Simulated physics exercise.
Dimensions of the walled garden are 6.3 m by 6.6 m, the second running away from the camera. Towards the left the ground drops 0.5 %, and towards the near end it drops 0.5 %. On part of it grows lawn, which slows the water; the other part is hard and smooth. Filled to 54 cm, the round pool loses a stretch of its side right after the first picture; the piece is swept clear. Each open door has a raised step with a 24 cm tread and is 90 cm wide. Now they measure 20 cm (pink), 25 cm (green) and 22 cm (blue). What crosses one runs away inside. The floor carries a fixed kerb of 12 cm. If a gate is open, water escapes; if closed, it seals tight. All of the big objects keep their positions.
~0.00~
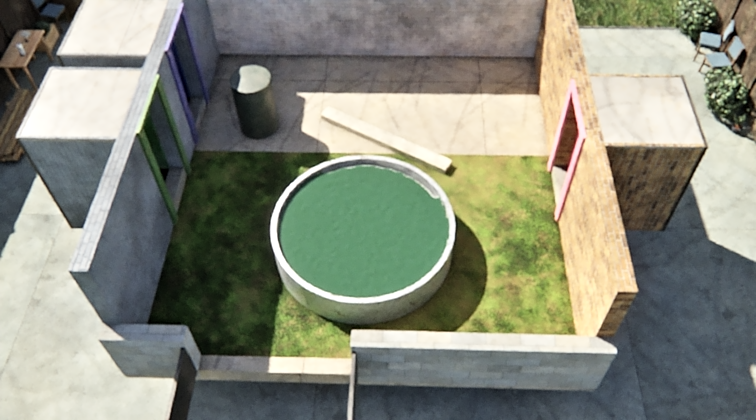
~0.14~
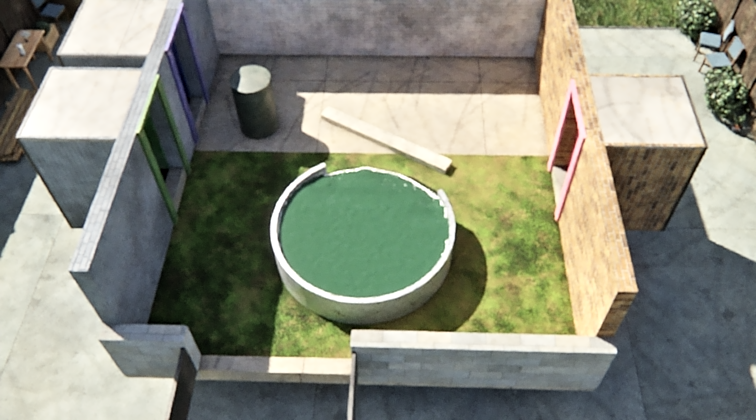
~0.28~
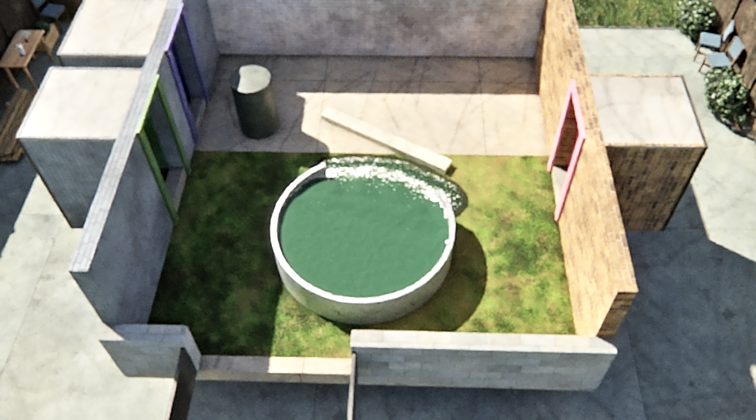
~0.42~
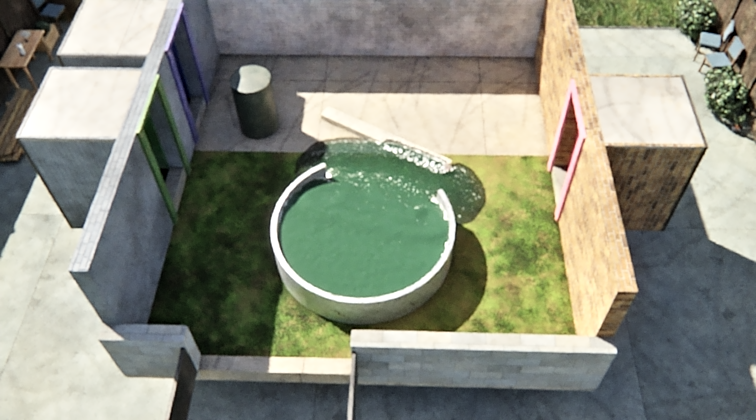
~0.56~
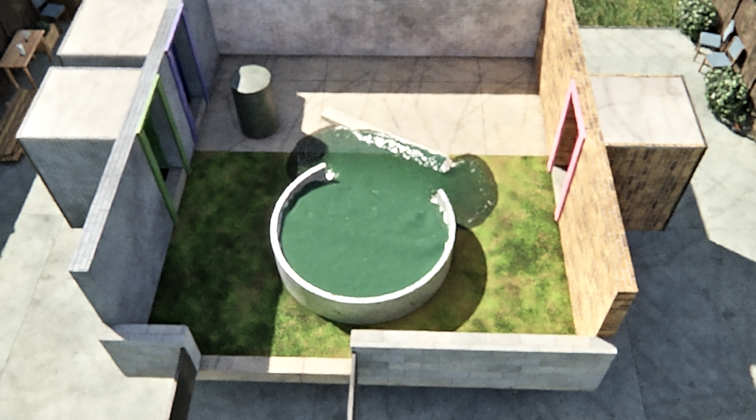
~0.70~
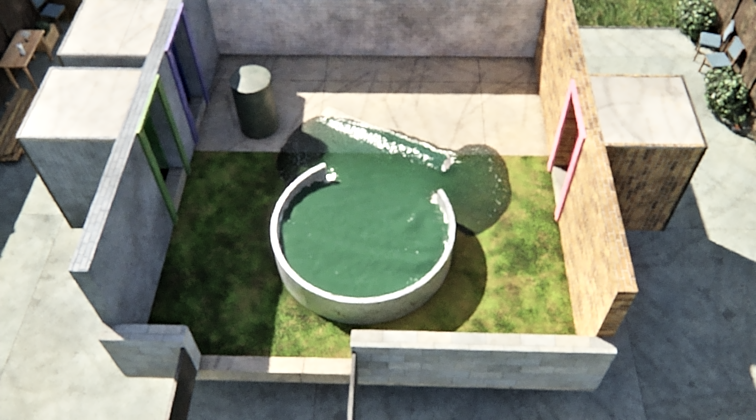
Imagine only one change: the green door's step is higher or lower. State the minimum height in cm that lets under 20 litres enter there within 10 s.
Some 7 cm above the ground.
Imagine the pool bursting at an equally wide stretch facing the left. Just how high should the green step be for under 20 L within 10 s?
The answer is some 23 cm.
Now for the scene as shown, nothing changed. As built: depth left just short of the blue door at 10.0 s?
It works out to about 9.0 centimetres deep.
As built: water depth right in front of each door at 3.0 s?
Depth at pink 12 cm, at green 0 cm, at blue 2 cm.
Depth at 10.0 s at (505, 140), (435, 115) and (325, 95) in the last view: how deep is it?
5, 7 and 7 cm, respectively.
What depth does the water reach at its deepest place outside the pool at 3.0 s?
Roughly 28 cm.
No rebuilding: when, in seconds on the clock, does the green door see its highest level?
Around 5.5 s, give or take.
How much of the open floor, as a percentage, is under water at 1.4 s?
Close to 35 per cent is wet.
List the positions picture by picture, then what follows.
In the first picture, the round pool at (363, 226) is whole and still, 54 cm deep; the green door at (167, 156) is dry.
In the second picture, the front is at a hidden place, 0.3 m from the gap on the far side; 0.4 m2 of floor is wet, 54 cm left at the back.
In the third picture, water pours out on the far side and has run 0.6 m, to (331, 159); about 10 cm deep outside, 54 cm at the back.
In the fourth picture, the front is at (330, 142), 1.1 m from the gap on the far side; 2.8 m2 of floor is wet, 54 cm left at the back.
In the fifth picture, water pours out on the far side and has run 1.4 m, to (338, 128); about 9 cm deep outside, 54 cm at the back.
In the sixth picture, water pours out on the far side and has run 1.7 m, to (491, 152); about 8 cm deep outside, 54 cm at the back; the green door at (167, 156), 3.5 m from the gap, is still 1.8 m from the nearest water.
After 1.4 s water covers 35 % of the floor, deepest (35 cm) near (406, 160); it has not reached the green door.
After 3.0 s water covers 60 % of the floor, deepest (28 cm) near (527, 66); it has not reached the green door.
After 10.0 s water covers 95 % of the floor, deepest (12 cm) near (141, 353); 9 cm at the green door, 0 litres in over its 25 cm step.
At the green door as built, the water arrived by 3.6 s and peaked near 11 cm at 5.4 s.
Run again over the same 10 s with other heights there, 26 litres in over 6.5 cm, 4 litres over 9 cm. The limit of 20 litres is kept from about 7 cm up.
